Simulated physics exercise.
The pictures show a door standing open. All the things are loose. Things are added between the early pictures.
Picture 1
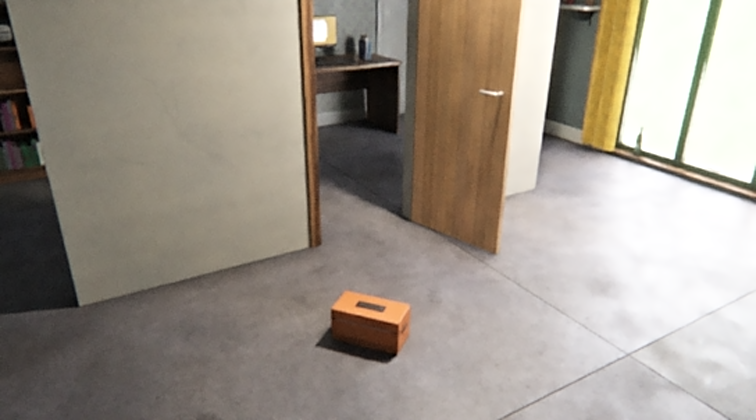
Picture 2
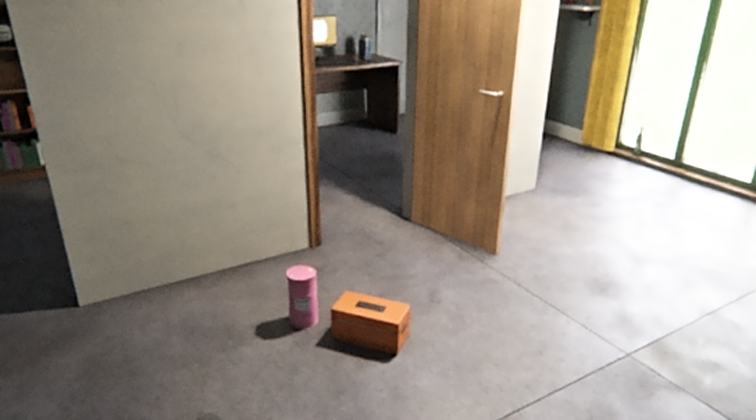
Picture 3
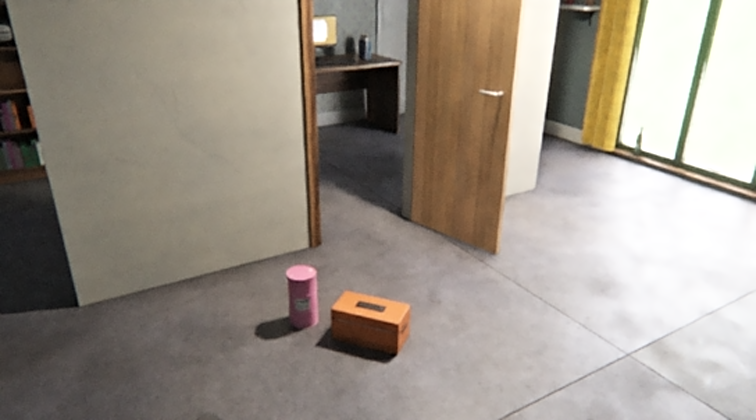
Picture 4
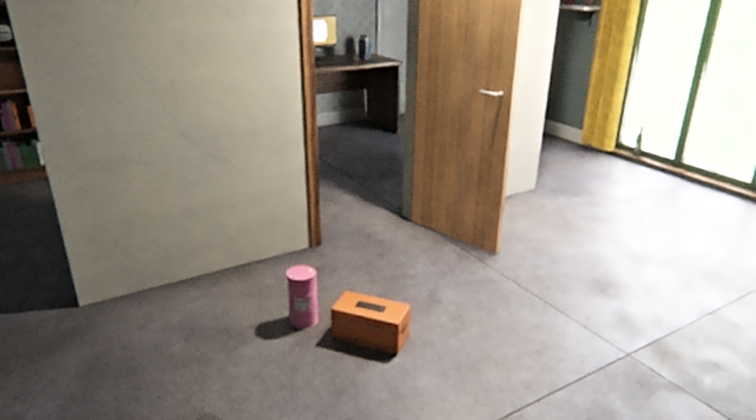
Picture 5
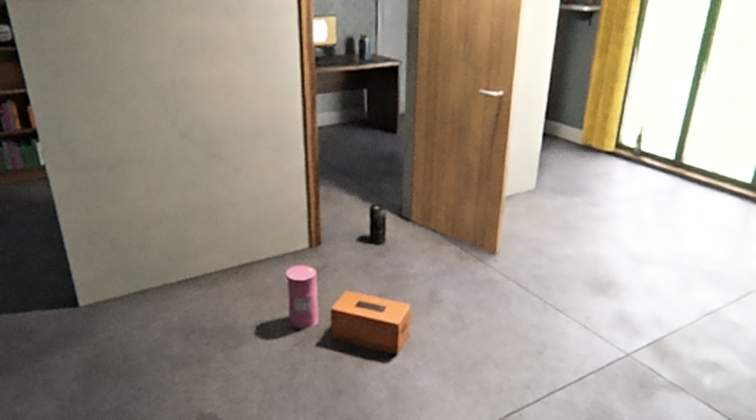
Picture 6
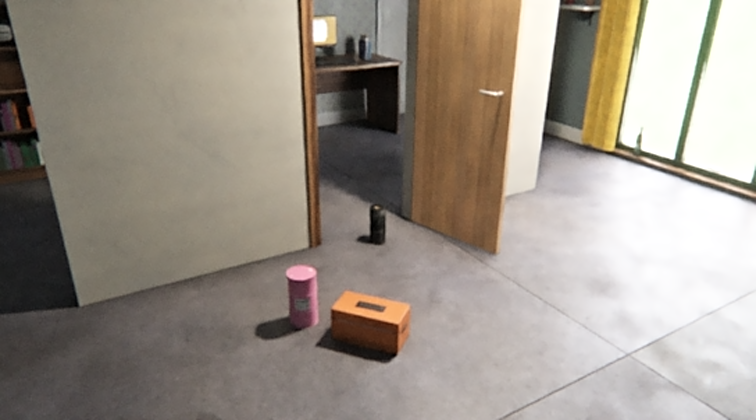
The video shows an orange toolbox on a gray floor near a wide-open wooden door; a pink canister appears to its left, then a dark cylindrical object appears near the doorway, while the door stays still.
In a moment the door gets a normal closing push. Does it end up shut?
In the end the door reaches the frame.
Then, 0.70 s on from there, door at 80°.
Then, 1.30 s on from there, door at 43°.
Then, 1.70 s on from there, door at 18°; black roll shifted about its own width near (367, 222).
Then, 2.00 s on from there, door at 0°; black roll shifted well along near (354, 215).
In the end, door at 0°; moved from the start, black roll; the other 2 unmoved. At the end, from the last picture's camera, black roll near (354, 215).
